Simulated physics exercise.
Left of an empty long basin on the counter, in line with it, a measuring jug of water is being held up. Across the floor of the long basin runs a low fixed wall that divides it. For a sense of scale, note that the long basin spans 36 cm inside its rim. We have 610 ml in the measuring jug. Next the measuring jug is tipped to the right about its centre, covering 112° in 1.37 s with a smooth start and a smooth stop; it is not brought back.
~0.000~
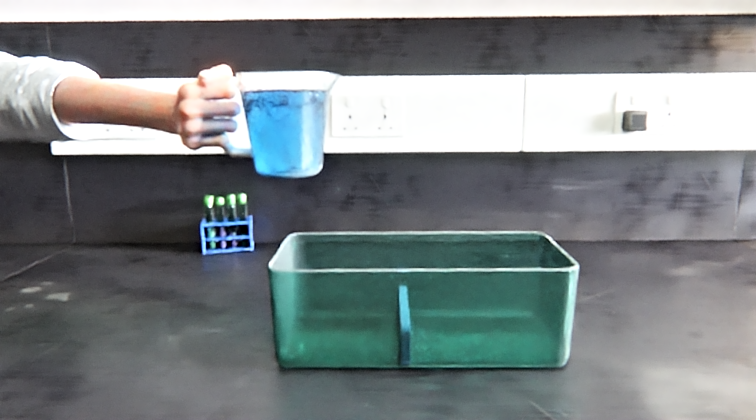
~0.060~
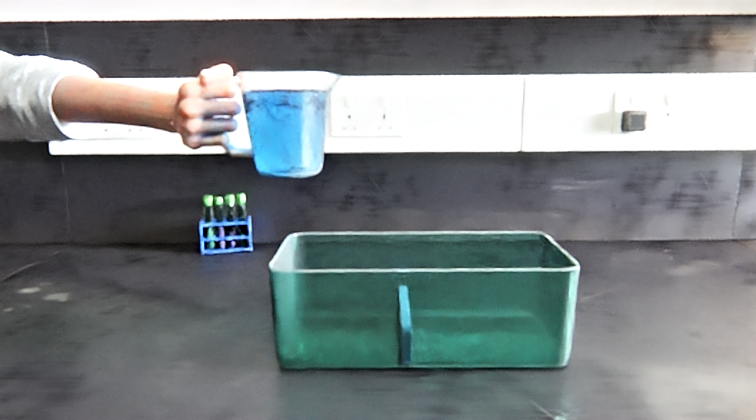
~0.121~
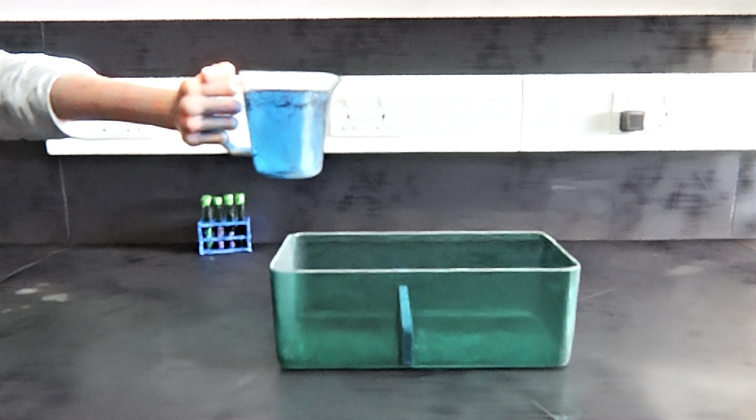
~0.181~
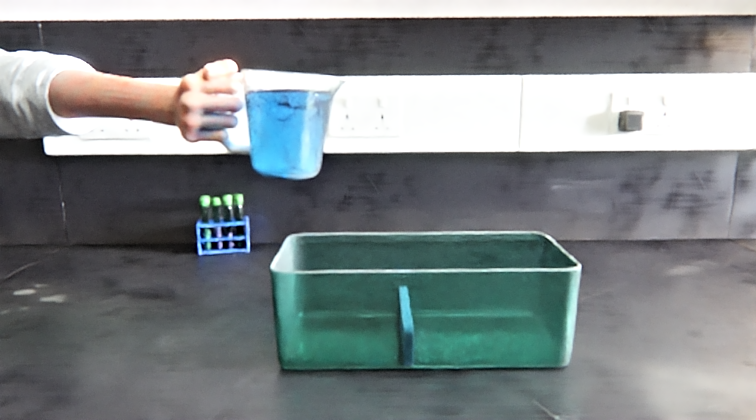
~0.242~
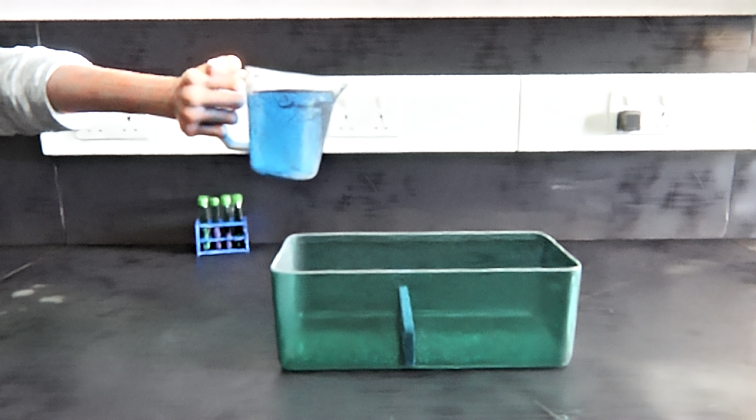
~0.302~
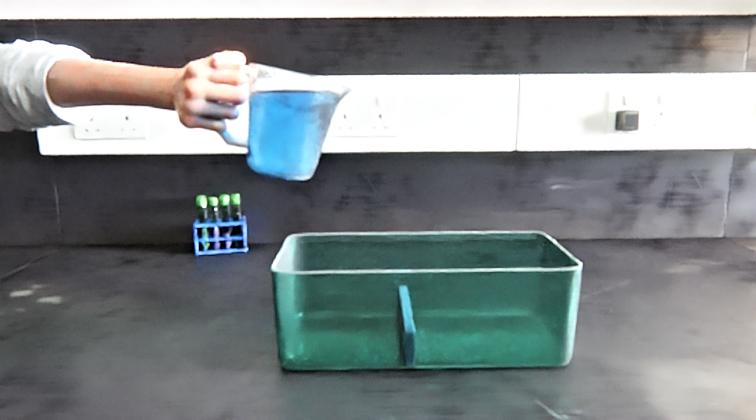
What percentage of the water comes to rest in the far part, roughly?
63 %.
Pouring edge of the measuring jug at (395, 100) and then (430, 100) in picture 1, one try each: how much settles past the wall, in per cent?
Try 1: Approx. 95 %; try 2: Approx. 95 %.
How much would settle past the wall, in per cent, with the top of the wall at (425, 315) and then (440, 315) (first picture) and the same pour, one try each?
Some 25 in a hundred, then some 10 in a hundred.
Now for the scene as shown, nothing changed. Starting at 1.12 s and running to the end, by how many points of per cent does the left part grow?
Around 22 per cent.
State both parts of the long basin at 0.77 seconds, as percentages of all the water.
Left roughly 1 per cent, right roughly 6.
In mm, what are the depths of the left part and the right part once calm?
Around 10 mm deep on the left, around 12 mm deep on the right.
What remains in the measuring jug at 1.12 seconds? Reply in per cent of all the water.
Close to 14 percent of the total.
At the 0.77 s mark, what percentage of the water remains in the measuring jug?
At that time about 74 in a hundred parts are still held.
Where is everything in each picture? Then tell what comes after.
In the first frame, it leans 0°; its right rim is at (341, 75); the water meets the walls at (245, 92) and (329, 90); the long basin's rim runs from (279, 251) to (560, 250); the wall's top is at (404, 307).
In the second frame, it leans 1°; its right rim is at (342, 75); the water meets the walls at (246, 91) and (330, 91).
In the third frame, it leans 2°; its right rim is at (344, 77); the water meets the walls at (248, 91) and (331, 91).
In the fourth frame, it leans 5°; its right rim is at (346, 80); the water meets the walls at (249, 92) and (333, 92).
In the fifth frame, it leans 8°; its right rim is at (349, 84); the water meets the walls at (251, 93) and (337, 92).
In the sixth frame, it leans 13°; its right rim is at (353, 89); the water meets the walls at (253, 93) and (341, 93).
By 0.77 s the tilt is 67° and 74 per cent is still to pour, 1 is left of the wall and 6 right of it.
By 1.12 s the tilt is 103° and 14 per cent is still to pour, 14 is left of the wall and 54 right of it.
By 1.48 s the tilt is 112° and 0 per cent is still to pour, 36 is left of the wall and 62 right of it.
By 1.87 s the tilt is 112° and 0 per cent is still to pour, 36 is left of the wall and 63 right of it.
At rest 36 per cent lies left of the wall, 63 right of it and 1 outside.
